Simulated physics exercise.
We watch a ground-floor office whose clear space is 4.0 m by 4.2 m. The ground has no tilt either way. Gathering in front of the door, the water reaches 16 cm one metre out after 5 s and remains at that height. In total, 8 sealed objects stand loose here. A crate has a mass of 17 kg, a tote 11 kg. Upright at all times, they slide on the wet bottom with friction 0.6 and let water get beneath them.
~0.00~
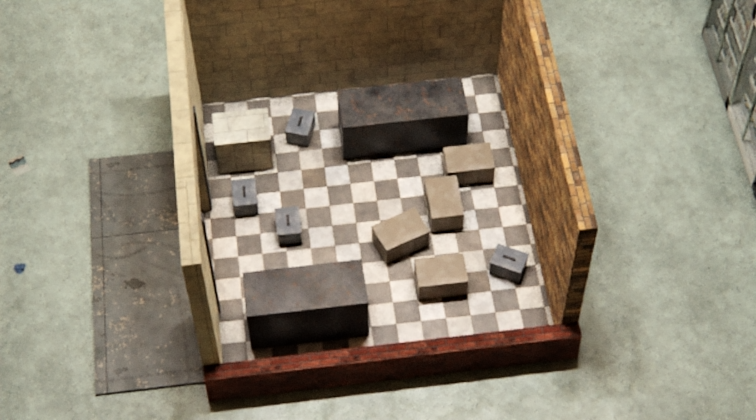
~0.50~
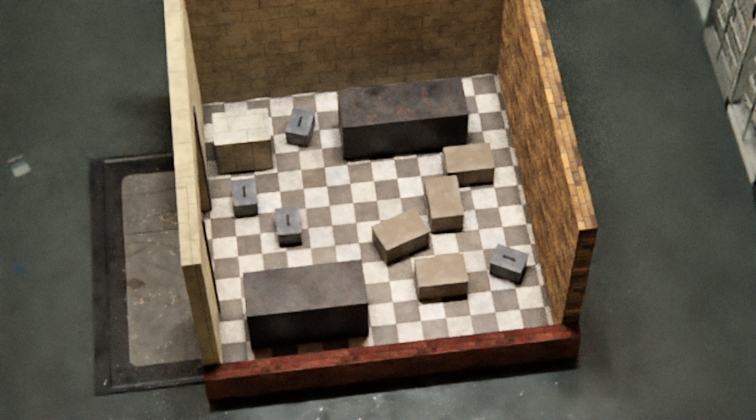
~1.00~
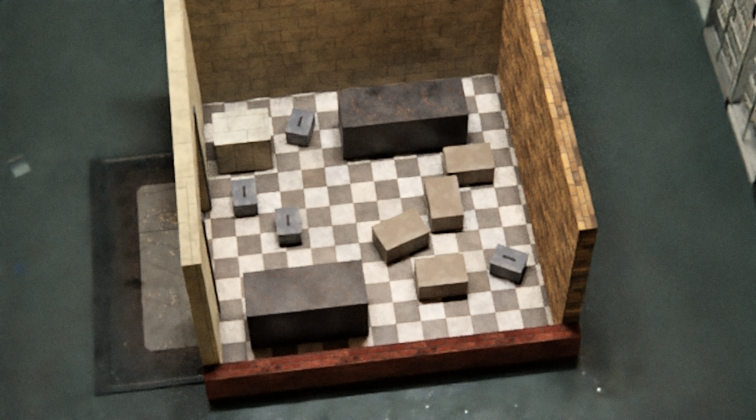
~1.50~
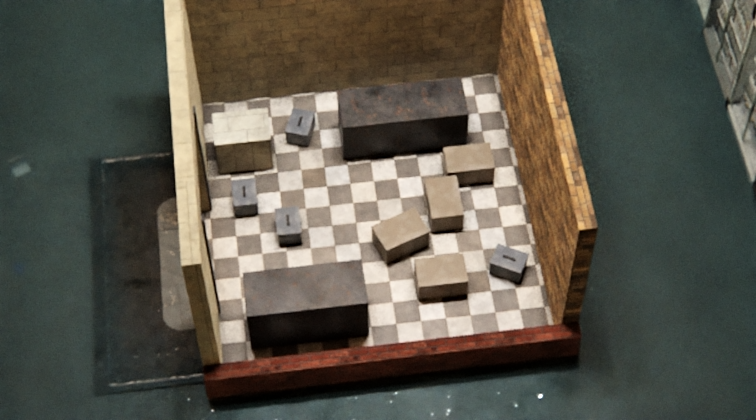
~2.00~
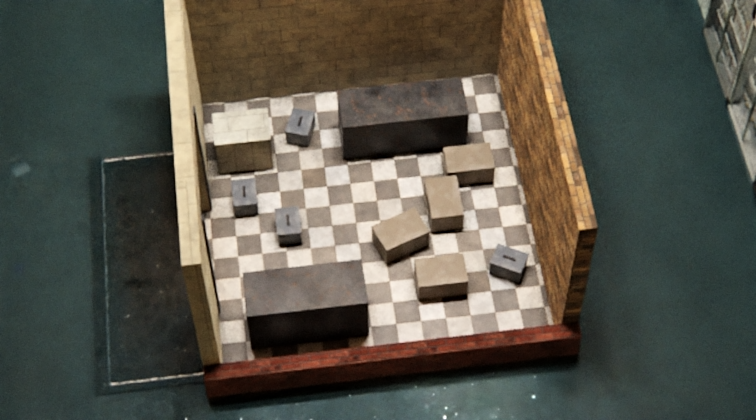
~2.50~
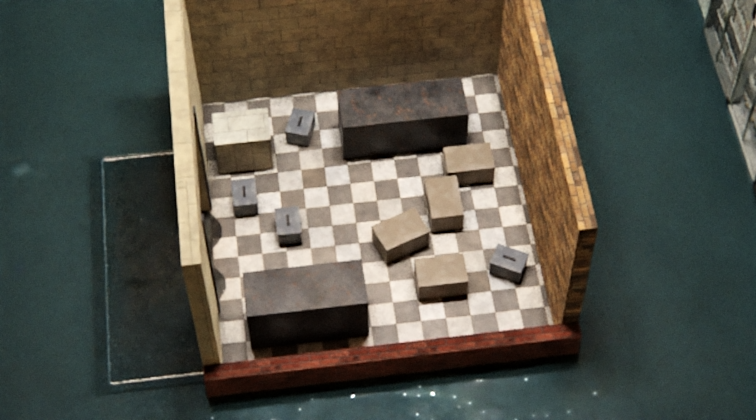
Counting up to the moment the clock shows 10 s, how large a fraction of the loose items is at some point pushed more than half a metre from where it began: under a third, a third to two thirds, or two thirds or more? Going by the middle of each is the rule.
It is under a third.
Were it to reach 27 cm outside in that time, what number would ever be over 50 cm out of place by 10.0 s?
Result: 6.
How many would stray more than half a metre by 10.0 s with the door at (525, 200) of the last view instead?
Then it comes to 3.
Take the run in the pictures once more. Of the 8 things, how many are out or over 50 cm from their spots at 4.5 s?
Result: 0.
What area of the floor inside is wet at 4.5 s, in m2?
Near 2.5 m2 in all.
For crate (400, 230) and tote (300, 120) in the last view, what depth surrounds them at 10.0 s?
I'd put it at 8 cm and 5 cm respectively.
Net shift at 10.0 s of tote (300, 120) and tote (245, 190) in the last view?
0 cm and 0 cm respectively.
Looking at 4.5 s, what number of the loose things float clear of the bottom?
0.
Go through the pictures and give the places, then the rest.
In the first picture, a crate at (444, 197), on the bottom; a tote at (509, 258) rests on the ground; 0.0 m2 under water; 0 of 8 have shifted.
In the second picture, a crate at (444, 197), on the bottom; a tote at (509, 258) rests on the ground; water covers 0.0 m2; 0 of 8 have shifted.
In the third picture, a crate at (444, 197), on the bottom; a tote at (509, 258), on the bottom; water covers 0.0 m2; 0 of 8 have shifted.
In the fourth picture, a crate at (444, 197), on the bottom; a tote at (509, 258) rests on the ground; water covers 0.0 m2; 0 of 8 have shifted.
In the fifth picture, a crate at (444, 197) rests on the ground; a tote at (509, 258) rests on the ground; 0.0 m2 under water; 0 of 8 have shifted.
In the sixth picture, a crate at (444, 197), on the bottom; a tote at (509, 258), on the bottom; water covers 0.0 m2; 0 of 8 have shifted.
After 3.5 s 0 of 8 are over 50 cm from their spots; 0 afloat.
After 4.5 s 0 of 8 are over 50 cm from their spots; 0 afloat.
After 7.0 s 1 of 8 are over 50 cm from their spots; 0 afloat.
After 10.0 s 1 of 8 are over 50 cm from their spots, and 1 have been at some point; 2 afloat.
